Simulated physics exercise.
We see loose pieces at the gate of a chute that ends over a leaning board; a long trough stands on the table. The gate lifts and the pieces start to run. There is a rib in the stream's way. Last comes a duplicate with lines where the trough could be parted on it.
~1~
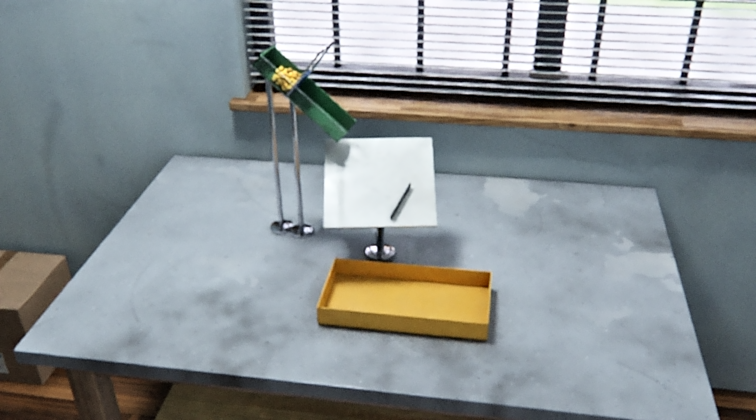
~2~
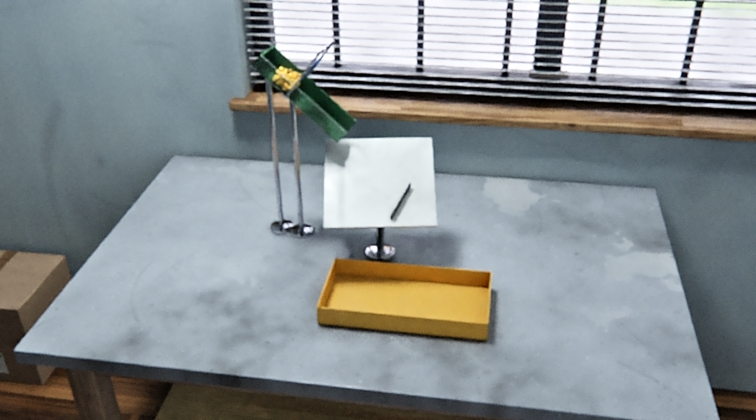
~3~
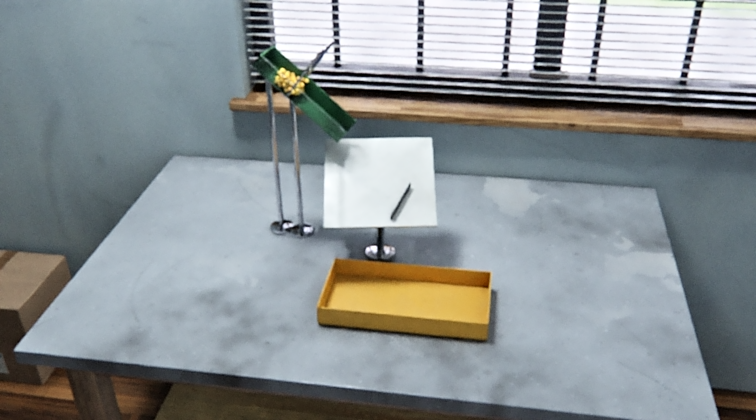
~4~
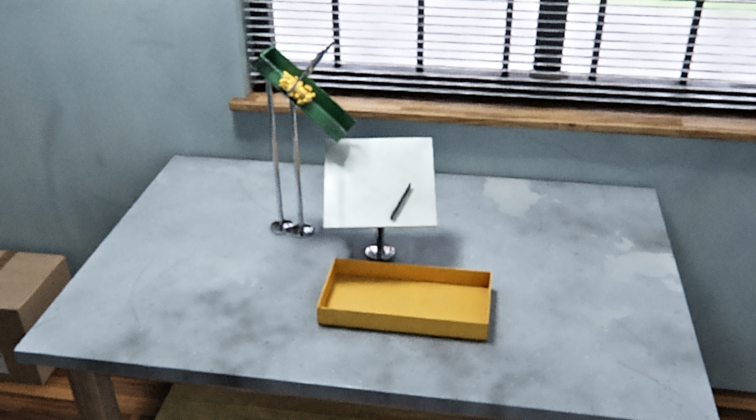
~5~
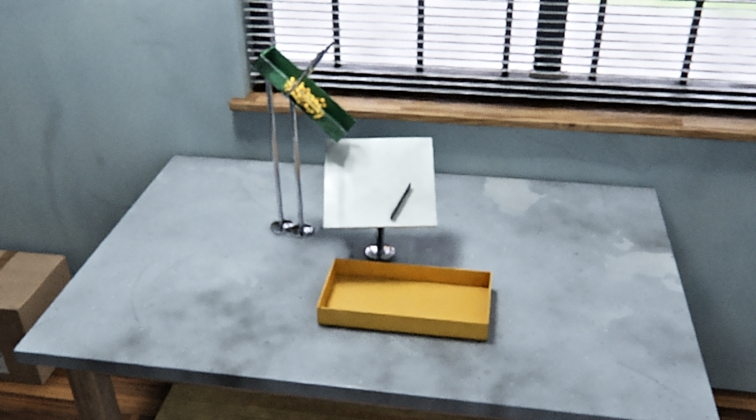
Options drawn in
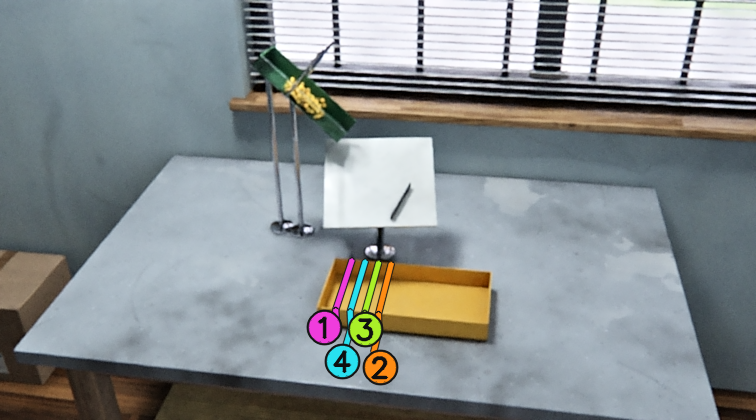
Small yellow puffs slide slowly down a green chute above a tilted white board.
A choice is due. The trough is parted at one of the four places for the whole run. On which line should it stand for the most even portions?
The answer is line 3.
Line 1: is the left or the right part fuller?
More lands on the right.
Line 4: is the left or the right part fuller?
More lands on the right.
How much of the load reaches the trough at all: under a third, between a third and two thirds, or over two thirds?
Over two thirds.
On the marked copy, line 1 crosses the front rim at (335, 309); line 2 crosses the front rim at (378, 313); line 3 crosses the front rim at (364, 312); line 4 crosses the front rim at (350, 310).
With 1, of what is caught, none at all on the left of the divider, the whole lot on the right.
With 2, of what is caught, all but a few on the left of the divider, a small share on the right.
With 3, of what is caught, close to half on the left of the divider, close to half on the right.
With 4, of what is caught, a small share on the left of the divider, all but a few on the right.
